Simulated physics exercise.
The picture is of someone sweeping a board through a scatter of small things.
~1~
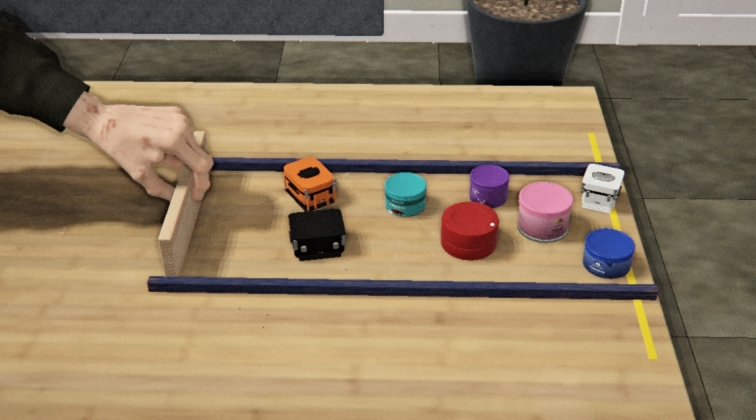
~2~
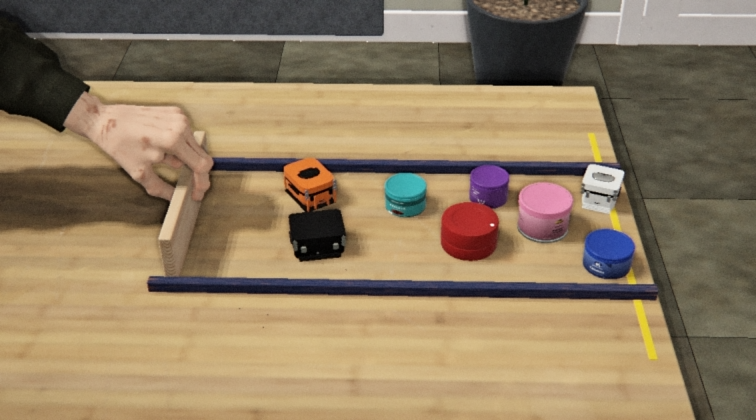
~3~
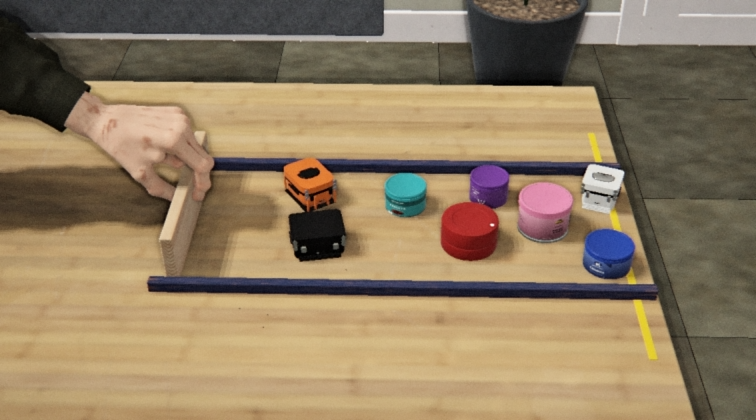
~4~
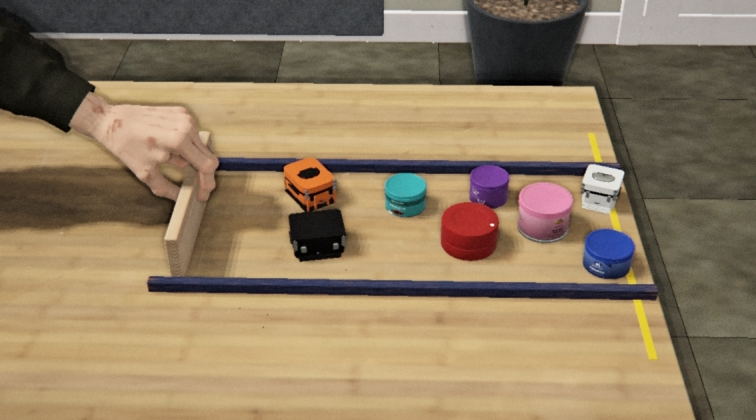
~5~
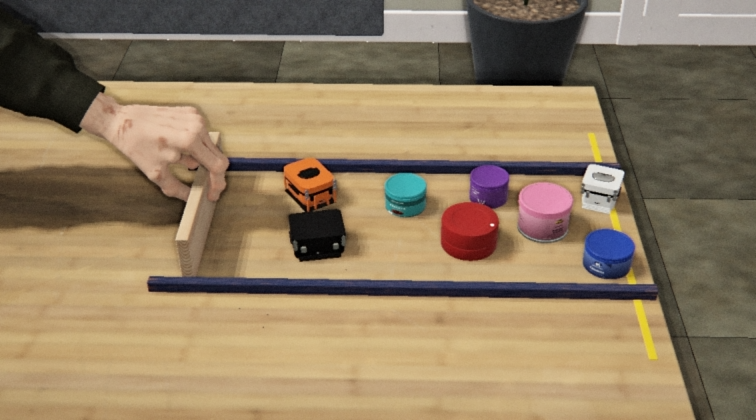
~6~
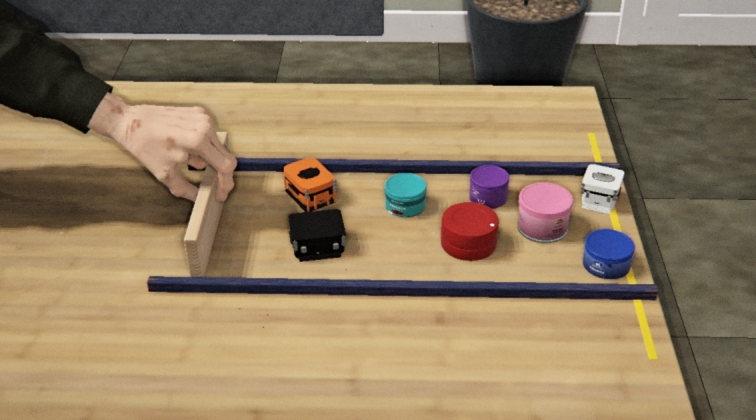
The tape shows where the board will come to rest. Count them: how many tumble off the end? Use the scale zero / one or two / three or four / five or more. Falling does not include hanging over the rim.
On that scale it is five or more.
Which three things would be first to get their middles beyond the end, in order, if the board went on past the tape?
In order they are the blue tub, the pink tin and the white case.
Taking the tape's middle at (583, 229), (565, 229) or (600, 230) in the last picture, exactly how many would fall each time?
5, 4, 6.
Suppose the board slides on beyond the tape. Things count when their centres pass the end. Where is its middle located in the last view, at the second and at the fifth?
Its middle is around (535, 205) and later (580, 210).
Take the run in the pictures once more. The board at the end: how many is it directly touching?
It ends up touching 1.
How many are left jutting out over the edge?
It's 1.
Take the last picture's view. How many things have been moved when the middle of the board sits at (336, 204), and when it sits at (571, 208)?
At the first spot the count is 2, and at the second it is 8.
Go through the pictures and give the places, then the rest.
White case (602, 189); blue tub (608, 254); pink tin (544, 213); board (187, 202); tape (618, 230), in the first picture.
Blue tub (608, 254); red lid (469, 231), in the second picture.
Pink tin (544, 213); board (188, 202), in the third picture.
White case (602, 189); black case (317, 235), in the fourth picture.
Blue tub (608, 254); orange case (309, 185), in the fifth picture.
White case (602, 189); blue tub (608, 254); pink tin (544, 213); board (210, 202); tape (618, 230), in the sixth picture.
Early on, none off yet; white case at rest near (602, 189); blue tub at rest near (608, 254); pink tin at rest near (544, 213).
Finally, the number that fall off is five or more; lost, black case, turquoise tub, red lid, purple tub, pink tin, blue tub and white case.
